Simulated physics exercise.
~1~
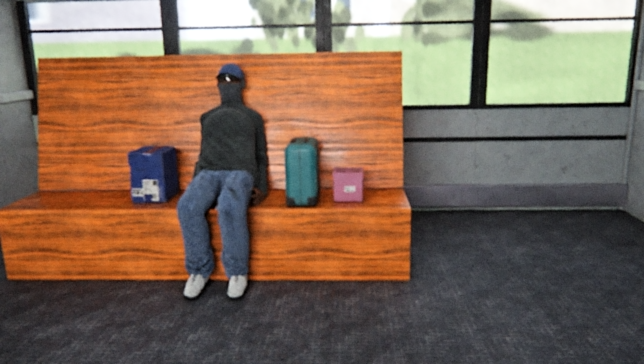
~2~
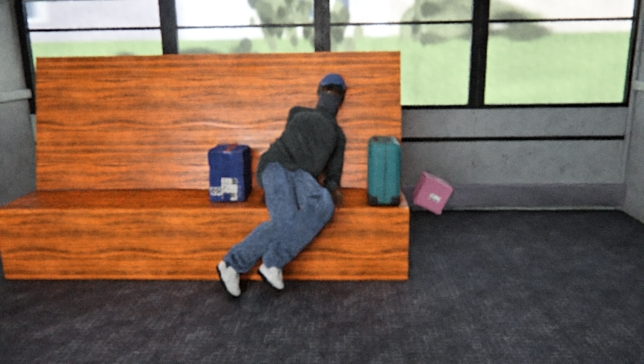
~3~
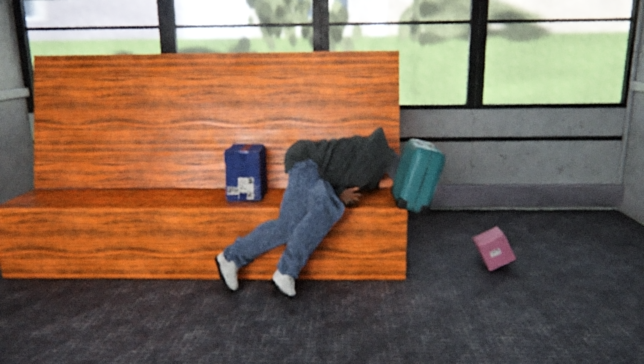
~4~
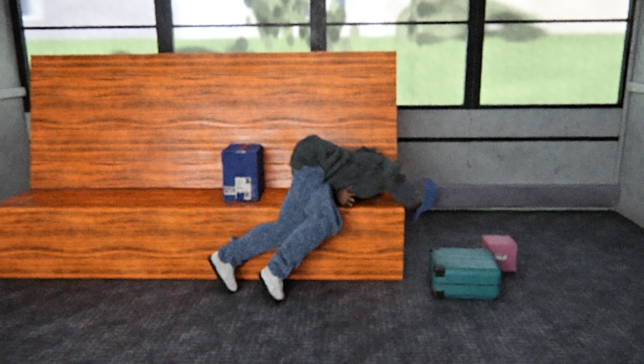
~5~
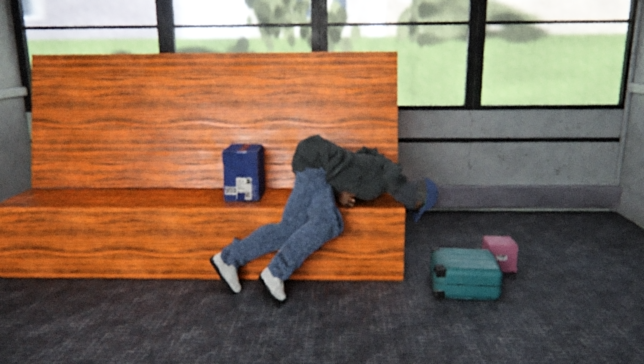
A seated figure in a blue cap slid right along a wooden bench and slumped over its end, as a pink box and then a teal case dropped to the floor; the hips stayed on the seat, and a blue pack slid but remained upright.
